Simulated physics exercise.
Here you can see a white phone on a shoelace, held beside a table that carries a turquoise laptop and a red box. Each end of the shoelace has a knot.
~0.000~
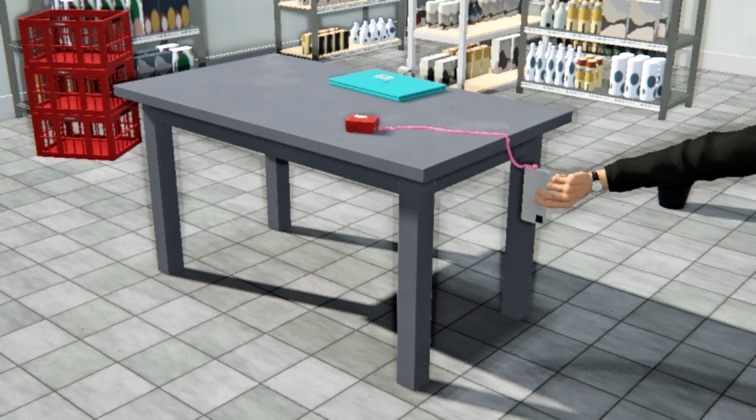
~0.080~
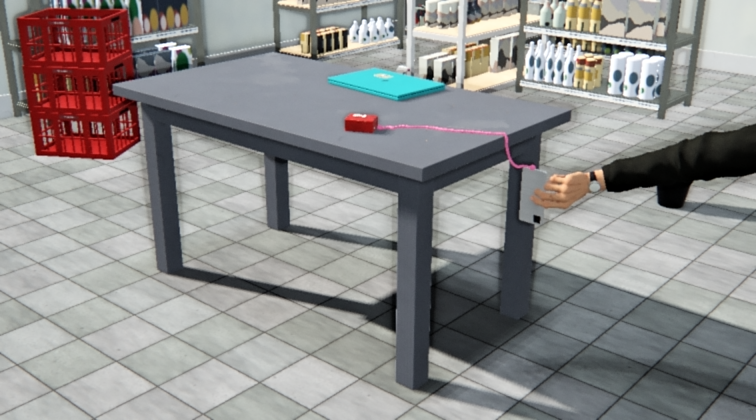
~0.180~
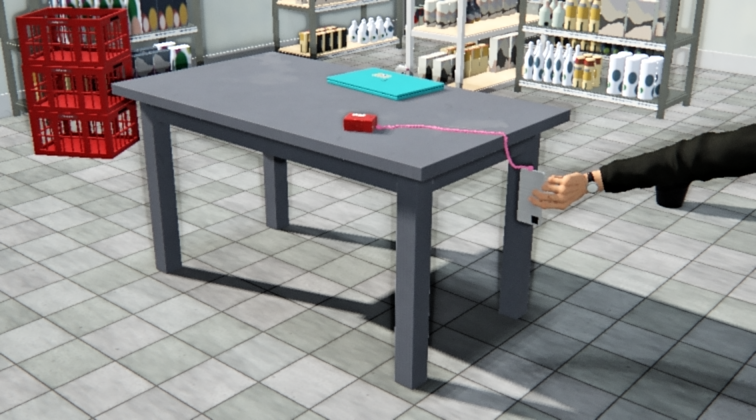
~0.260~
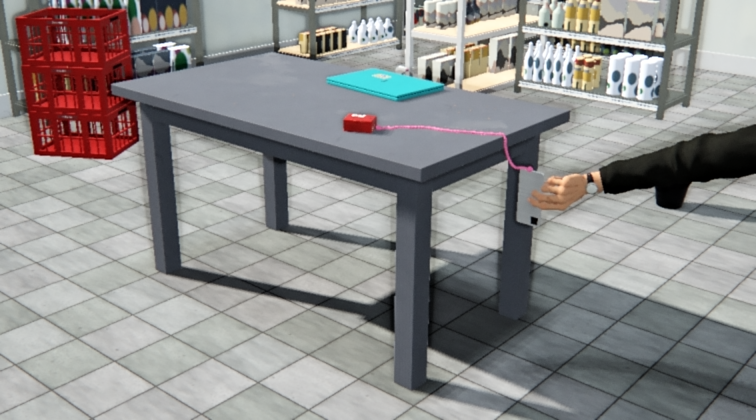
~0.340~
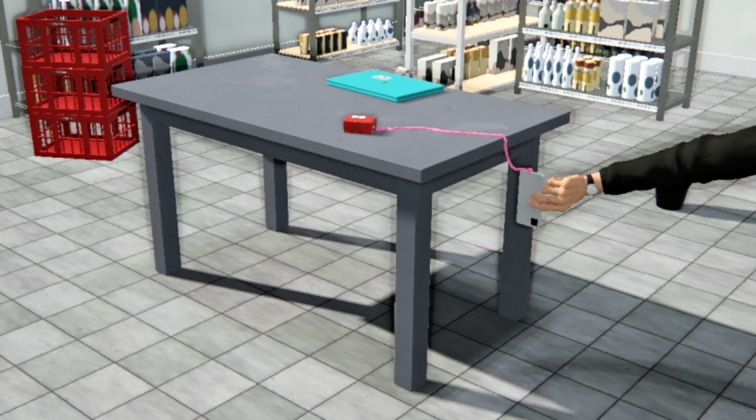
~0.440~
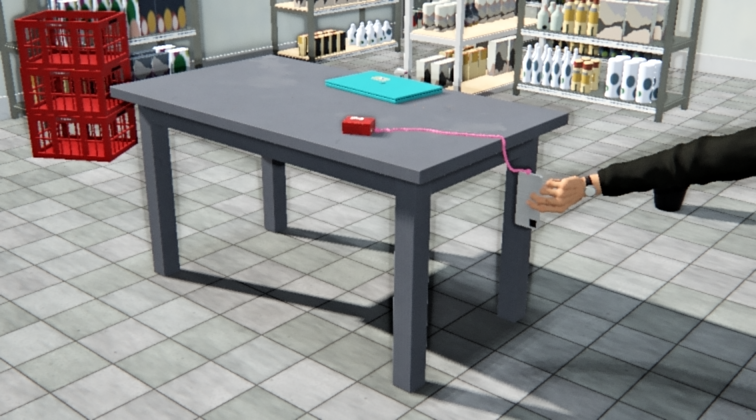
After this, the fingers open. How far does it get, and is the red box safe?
My prediction: The white phone falls to the ground; the red box is carried off.
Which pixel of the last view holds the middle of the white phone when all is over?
I'd mark it close to (437, 375).
By 0.90 s, phone on the floor near (484, 335); laptop still; box tugged along near (491, 136).
By 1.22 s, phone on the floor near (429, 351); laptop still; box down on the floor.
When it is over, phone on the floor near (437, 375); laptop still; box down on the floor. The white phone drops all the way and the red box is dragged off.
